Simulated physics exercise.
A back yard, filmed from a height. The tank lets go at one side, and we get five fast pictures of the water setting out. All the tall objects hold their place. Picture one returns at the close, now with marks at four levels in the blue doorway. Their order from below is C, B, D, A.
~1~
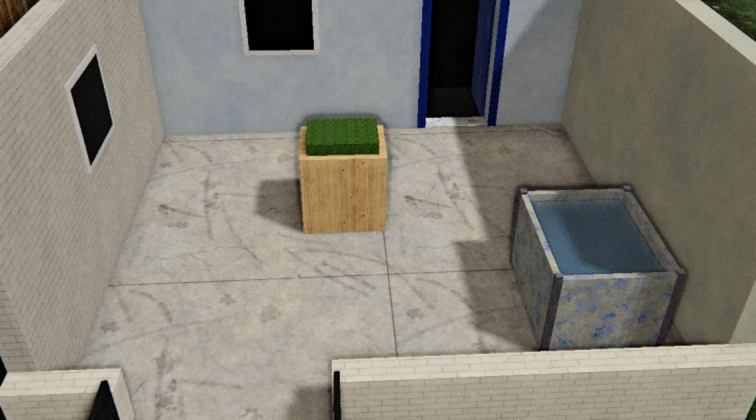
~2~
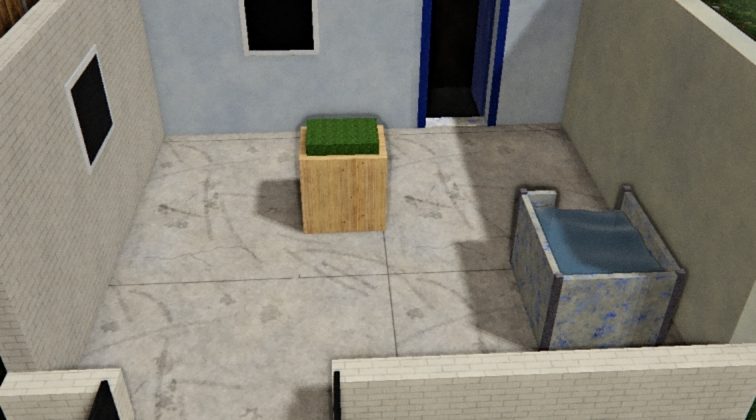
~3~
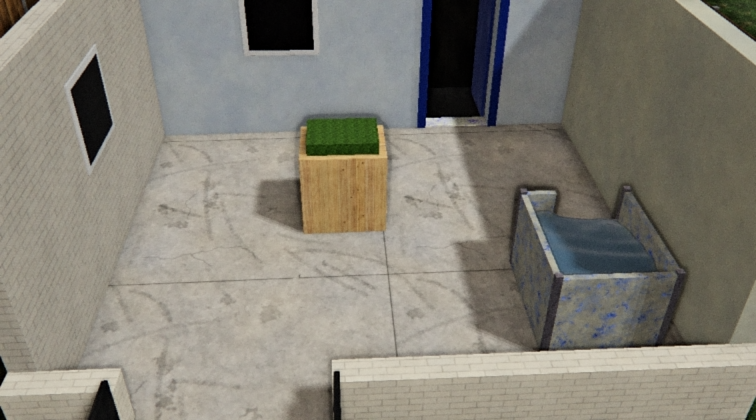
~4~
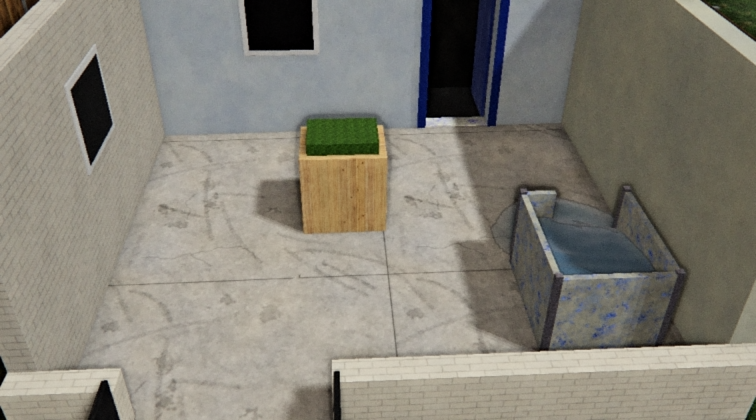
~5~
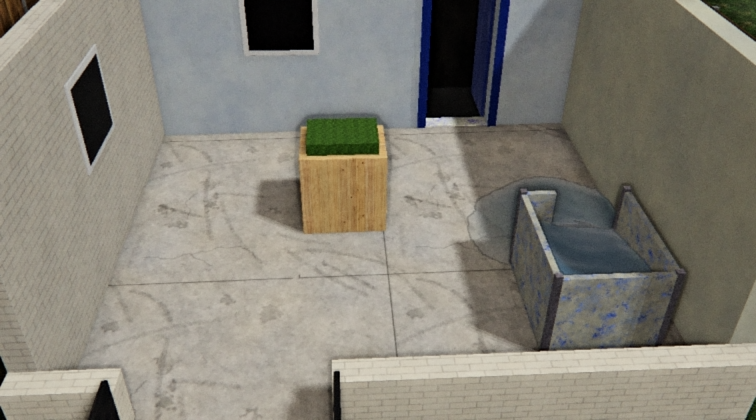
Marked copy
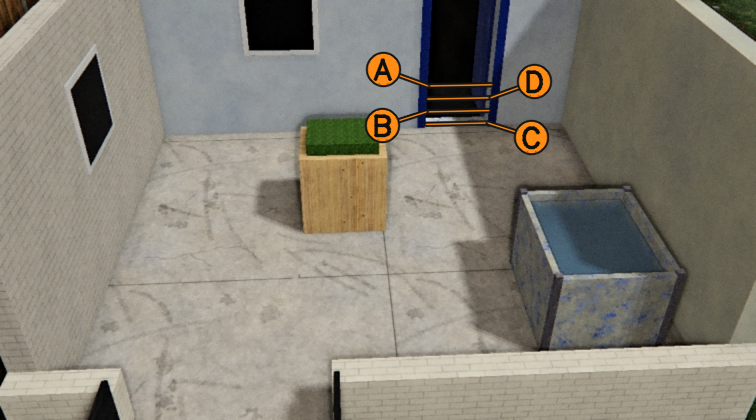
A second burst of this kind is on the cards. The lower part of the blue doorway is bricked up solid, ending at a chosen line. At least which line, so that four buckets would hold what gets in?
Take B.
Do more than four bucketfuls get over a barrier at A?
No.
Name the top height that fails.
C.
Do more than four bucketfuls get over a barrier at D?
No, that is safe.
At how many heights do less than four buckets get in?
Three of the four.
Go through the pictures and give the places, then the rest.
The first frame shows water in the tank at rest, its middle at (594, 237); foot of the blue doorway at (456, 126); open gate at (226, 360).
In the second frame, water covers 1 % of the ground, its front hidden from here.
In the third frame, water covers 2 % of the ground, its front hidden from here.
In the fourth frame, water covers 5 % of the ground, its front hidden from here.
The fifth frame shows front seen at (543, 178), 9 % of the ground wet.
On the marked copy, A at (460, 85); B at (458, 111); C at (457, 123); D at (459, 98); from the bottom up C, B, D, A.
If A is chosen, nothing gets over.
If B is chosen, a splash gets over, under a bucket.
If C is chosen, about 12 bucketfuls get in.
If D is chosen, nothing gets over.
